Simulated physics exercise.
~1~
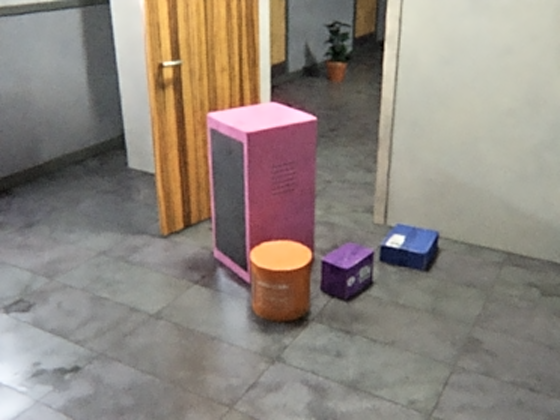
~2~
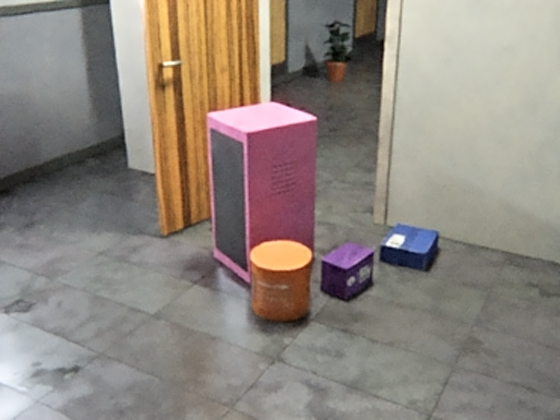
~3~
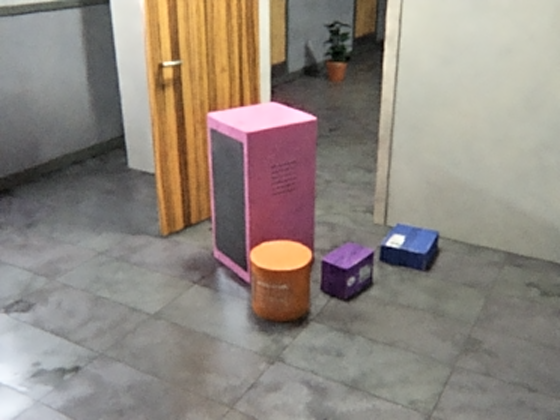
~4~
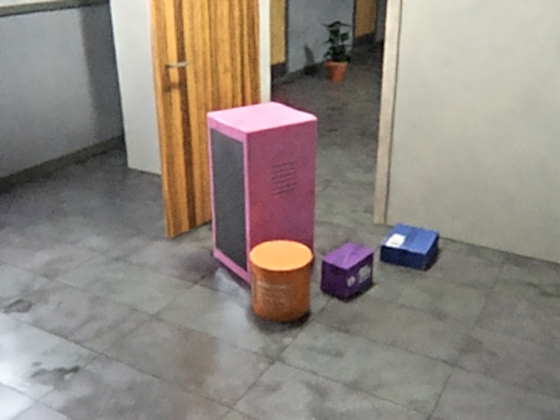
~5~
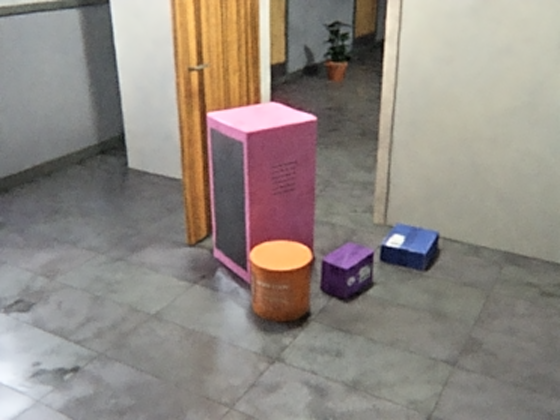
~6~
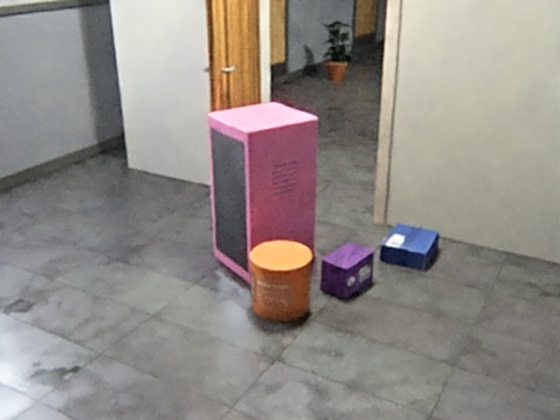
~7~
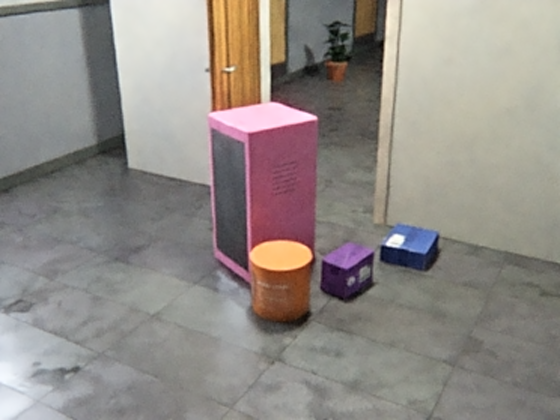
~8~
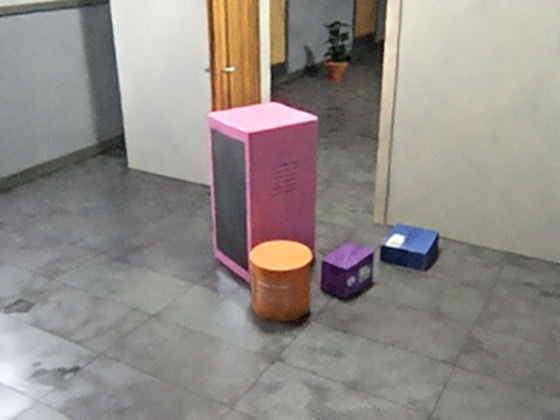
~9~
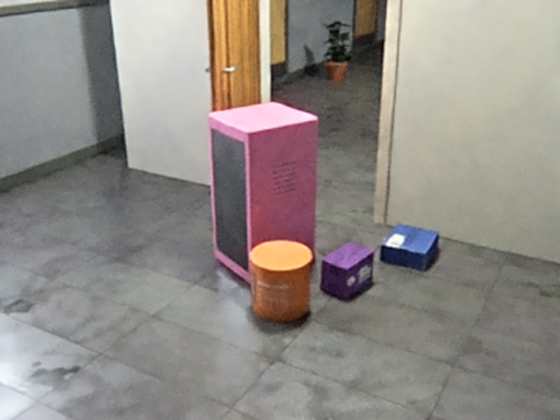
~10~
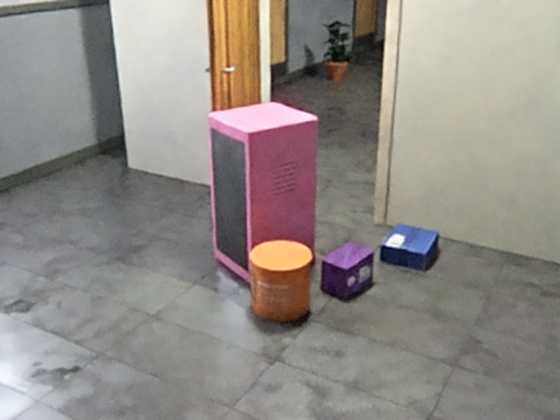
A doorway in a grey-tiled room is seen from a raised, still viewpoint, with a potted plant in the passage beyond. A wood-striped door stands open to the left of the opening, behind a tall pink appliance with a dark front. An orange pail sits before the appliance, with a purple parcel and then a blue parcel to its right. The door stays still at first, then swings to the right, away from the left wall, passing behind the appliance. It comes to rest still open, partly hidden by the appliance, while the other four objects remain in place.
